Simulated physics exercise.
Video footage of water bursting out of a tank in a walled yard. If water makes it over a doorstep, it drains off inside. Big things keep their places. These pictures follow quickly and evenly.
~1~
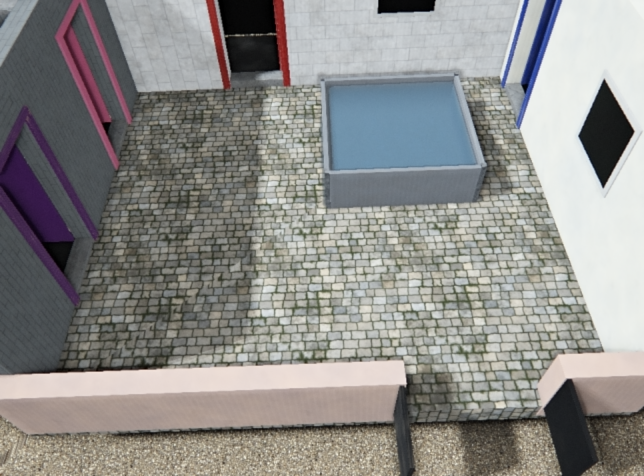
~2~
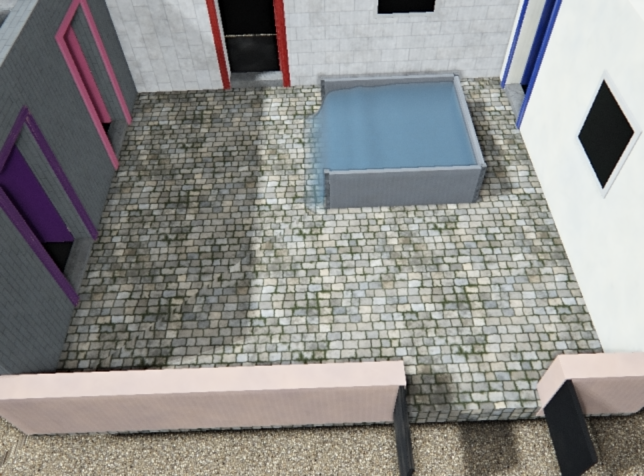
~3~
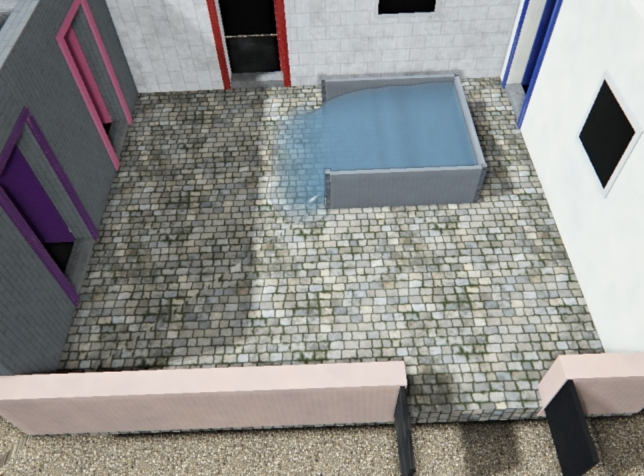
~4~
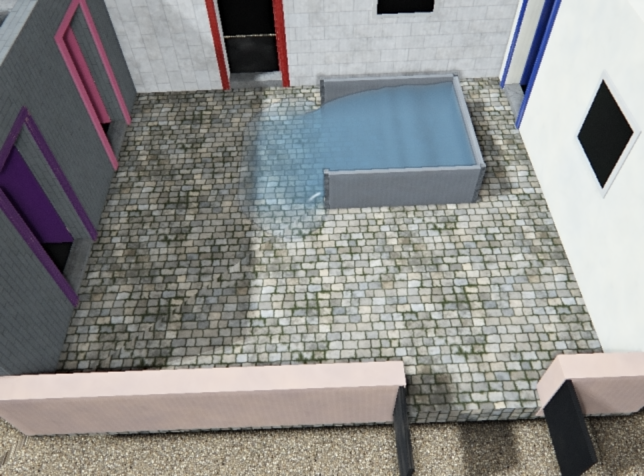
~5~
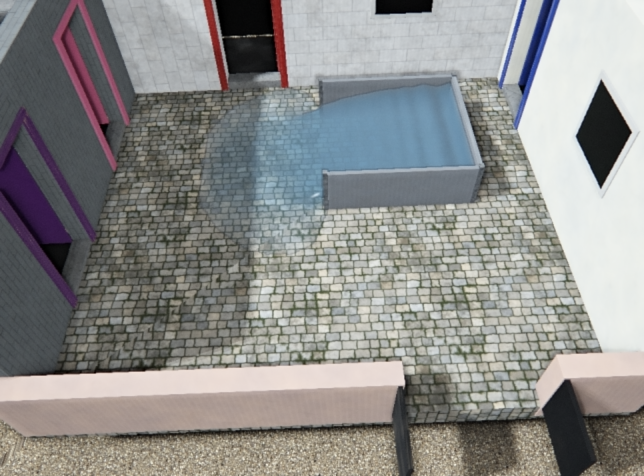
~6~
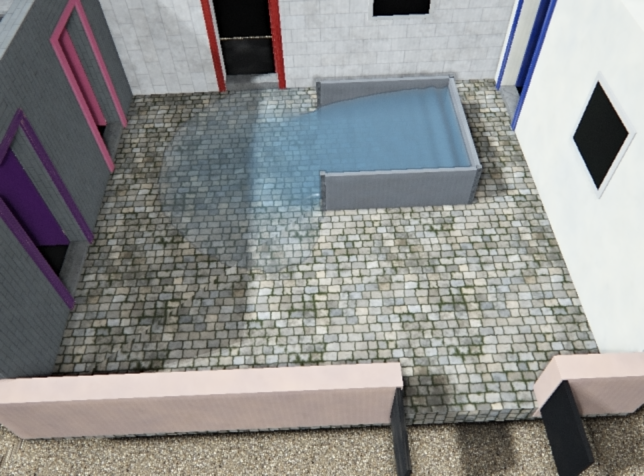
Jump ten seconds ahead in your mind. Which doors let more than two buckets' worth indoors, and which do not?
Result: The red door gets two buckets or less inside; the blue door gets two buckets or less inside; the pink door gets more than two buckets inside; the purple door gets more than two buckets inside.
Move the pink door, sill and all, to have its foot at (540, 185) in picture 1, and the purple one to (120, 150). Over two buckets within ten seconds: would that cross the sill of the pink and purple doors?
As I see it, the pink door stays within the limit and the purple door tops the limit.
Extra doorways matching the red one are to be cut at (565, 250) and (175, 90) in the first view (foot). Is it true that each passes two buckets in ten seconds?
Result, in order - first ends up lower; second ends up higher.
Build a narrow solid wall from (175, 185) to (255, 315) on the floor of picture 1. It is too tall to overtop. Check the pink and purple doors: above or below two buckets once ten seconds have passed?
Then the pink door exceeds the limit, and the purple door falls short.
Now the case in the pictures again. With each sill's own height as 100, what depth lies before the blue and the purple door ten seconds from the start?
Near 50 per cent and 110 per cent, respectively.
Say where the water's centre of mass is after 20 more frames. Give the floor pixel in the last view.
I'd say near (217, 185).
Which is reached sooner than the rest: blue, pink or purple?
Clearly the pink door.
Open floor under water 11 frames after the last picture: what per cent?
I'd say close to 45 per cent.
A moment on, water covers 40 % of the floor; the red door wet at the sill, nothing in, the blue door not reached, the pink door over two buckets in, the purple door wet at the sill, nothing in.
Next, water covers 45 % of the floor; the red door wet at the sill, nothing in, the blue door not reached, the pink door far over two buckets in, the purple door over two buckets in.
Then, water covers 45 % of the floor; the red door wet at the sill, nothing in, the blue door not reached, the pink door far over two buckets in, the purple door over two buckets in.
Later, water covers 80 % of the floor; the red door wet at the sill, nothing in, the blue door not reached, the pink door far over two buckets in, the purple door far over two buckets in.
In the end, water covers 100 % of the floor; the red door wet at the sill, nothing in, the blue door wet at the sill, nothing in, the pink door far over two buckets in, the purple door far over two buckets in.
